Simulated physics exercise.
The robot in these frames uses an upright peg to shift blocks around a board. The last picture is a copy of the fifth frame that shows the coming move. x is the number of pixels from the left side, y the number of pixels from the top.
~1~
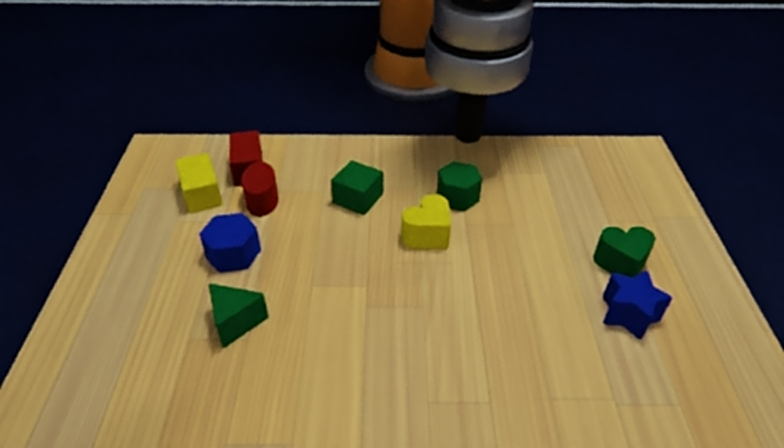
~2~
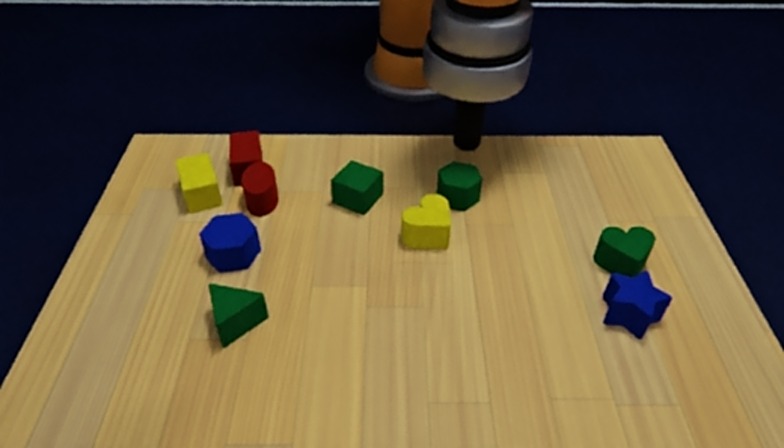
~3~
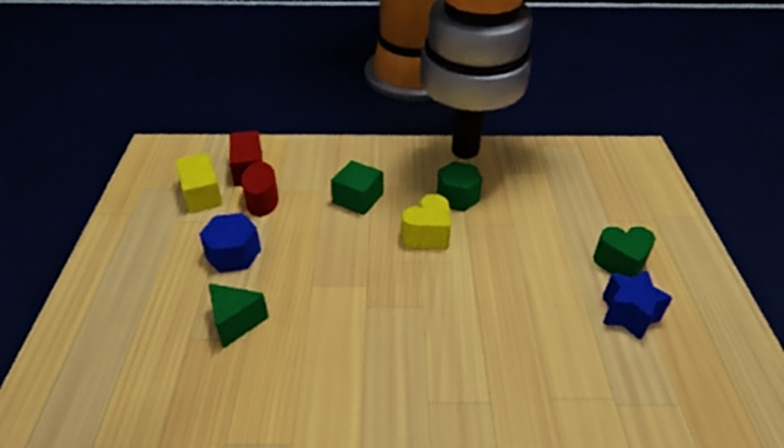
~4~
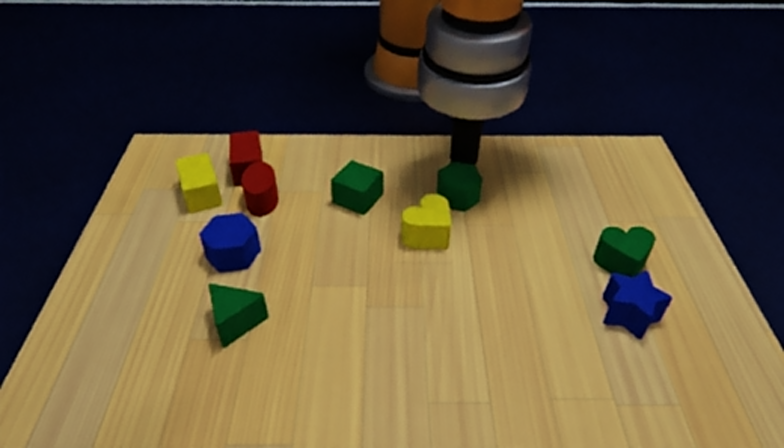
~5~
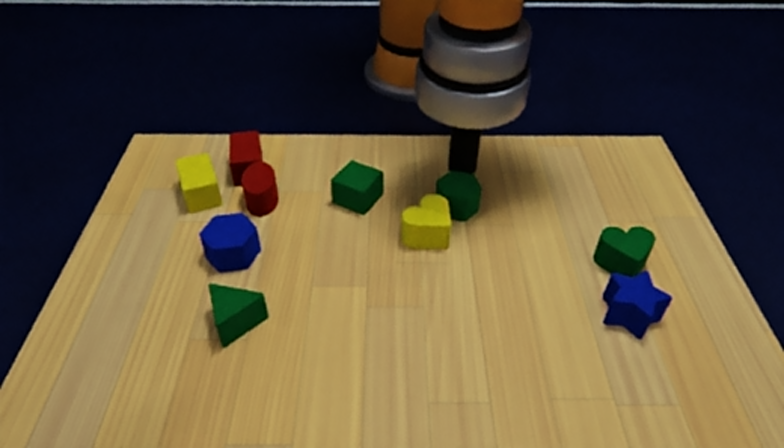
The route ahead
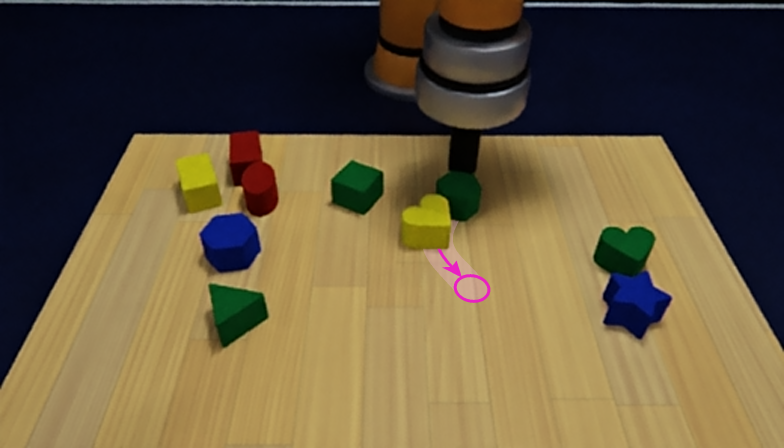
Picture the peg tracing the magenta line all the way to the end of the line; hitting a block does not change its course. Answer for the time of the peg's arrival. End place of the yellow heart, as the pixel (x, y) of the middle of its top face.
It should be at about (420, 251).
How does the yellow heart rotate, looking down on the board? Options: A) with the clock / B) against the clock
A - with the clock.
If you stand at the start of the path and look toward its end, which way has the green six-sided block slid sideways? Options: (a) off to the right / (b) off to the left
Option b.
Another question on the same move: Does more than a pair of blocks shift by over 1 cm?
No, it doesn't check out.
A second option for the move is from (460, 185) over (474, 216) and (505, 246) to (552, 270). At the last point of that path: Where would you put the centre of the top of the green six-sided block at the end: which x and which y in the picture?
I'd expect the centre of its top face to be at (470, 229).
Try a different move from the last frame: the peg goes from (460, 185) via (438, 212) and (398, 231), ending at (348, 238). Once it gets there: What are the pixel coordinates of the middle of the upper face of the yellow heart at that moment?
It ends at (423, 232).
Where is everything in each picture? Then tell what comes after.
Peg's lower end at (468, 137); green square piece at (357, 175); yellow heart at (429, 211); green six-sided block at (460, 174), in the first picture.
Peg at (466, 144); blocks still, in the second picture.
Peg at (465, 152); blocks still, in the third picture.
Peg at (463, 160); blocks still, in the fourth picture.
Peg at (462, 169); green square piece at (357, 175); yellow heart at (429, 211); green six-sided block at (459, 184), in the fifth picture.
Drawn move, from (460, 185) by way of (445, 216) and (440, 252) to (472, 288).
On the path given first. One third of the way, peg at (446, 200); yellow heart at (424, 231), turned 70° clockwise; green six-sided block at (466, 215), turned 40° anticlockwise.
Two thirds of the way, peg at (442, 236); yellow heart at (419, 245), turned 90° clockwise; green six-sided block at (482, 236), turned 100° anticlockwise.
At the end, peg at (475, 272); green square piece still; yellow heart at (420, 251), turned 115° clockwise; green six-sided block at (502, 244), turned 135° anticlockwise.
